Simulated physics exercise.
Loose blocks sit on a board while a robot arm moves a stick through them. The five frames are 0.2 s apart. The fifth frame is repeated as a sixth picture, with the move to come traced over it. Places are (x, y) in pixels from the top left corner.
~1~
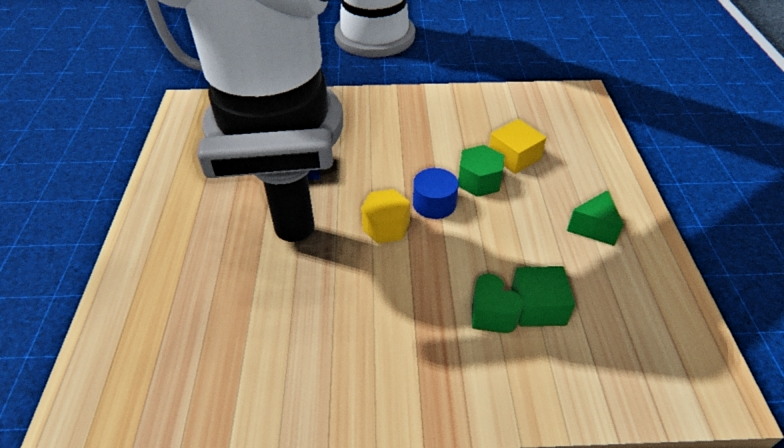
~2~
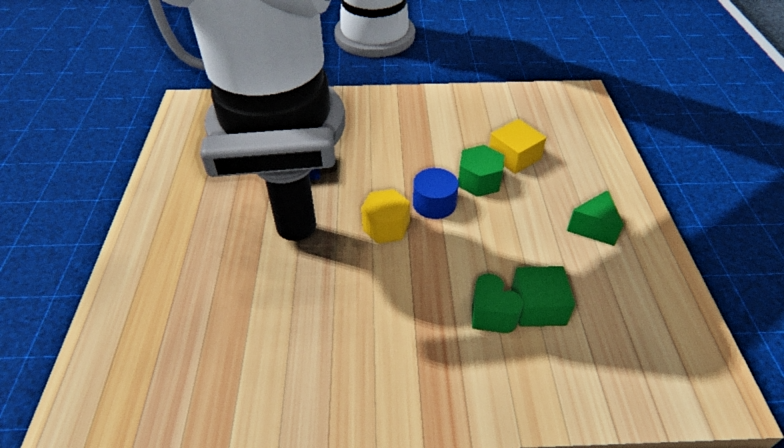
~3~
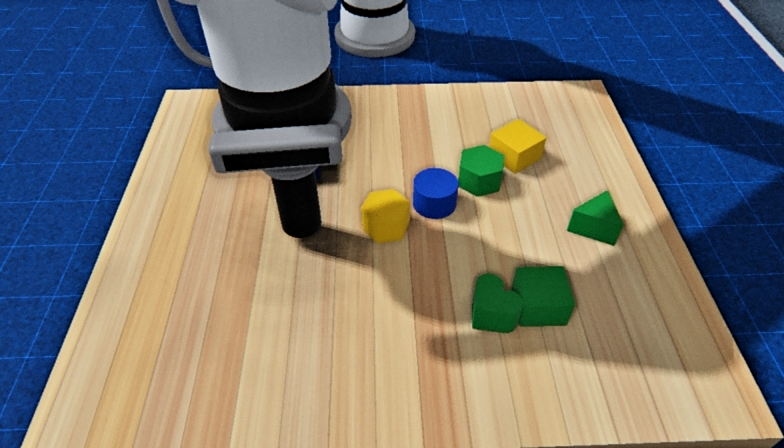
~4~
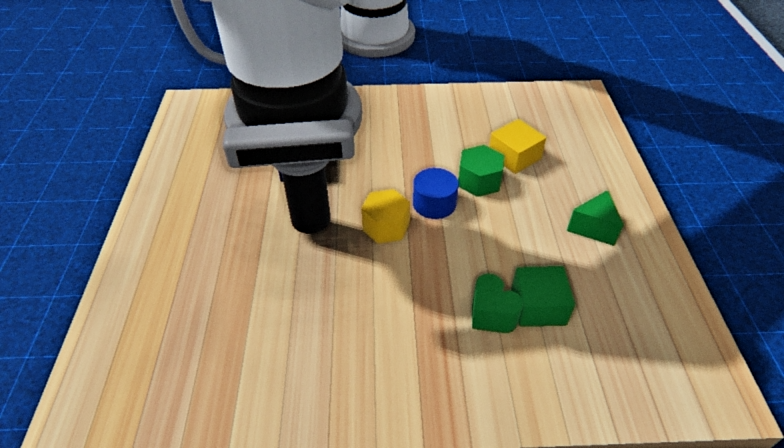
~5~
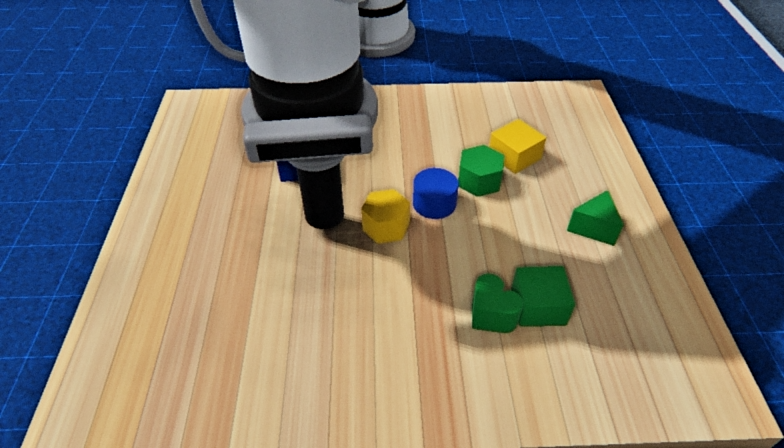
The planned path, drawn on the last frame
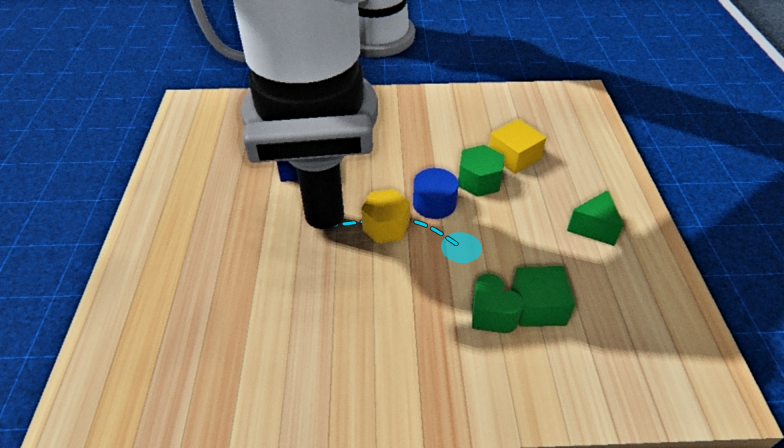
On a wooden board over a blue floor, a robot arm holds a black stick upright, left of scattered yellow, blue and green blocks. The arm shifts the stick a short way right and slightly back, closing toward the nearest yellow block, while the blocks stay still.
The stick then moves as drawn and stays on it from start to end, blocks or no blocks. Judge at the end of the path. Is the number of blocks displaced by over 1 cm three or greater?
I believe not.
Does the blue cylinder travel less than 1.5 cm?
I expect not.
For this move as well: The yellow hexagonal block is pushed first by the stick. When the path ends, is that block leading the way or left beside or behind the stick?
My answer is that the yellow hexagonal block is still ahead.
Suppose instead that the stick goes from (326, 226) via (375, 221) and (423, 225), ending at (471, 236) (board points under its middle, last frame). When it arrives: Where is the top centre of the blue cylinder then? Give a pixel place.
At roughly (456, 179).
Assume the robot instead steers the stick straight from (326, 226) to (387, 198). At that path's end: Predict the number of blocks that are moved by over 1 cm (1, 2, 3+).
The answer will be one.
The drawn path runs from (326, 226) via (374, 220) and (422, 224), ending at (461, 247).
The first path, step by step. One third of the way, stick (375, 210); yellow hexagonal block (416, 205); blue cylinder (443, 180).
Two thirds of the way, stick (423, 214); yellow hexagonal block (463, 216); blue cylinder (456, 179); green hexagonal block (484, 158).
At the end, stick (463, 237); yellow hexagonal block (509, 233), turned 15° anticlockwise; blue cylinder (456, 179); green hexagonal block (484, 158); green heart not moved.
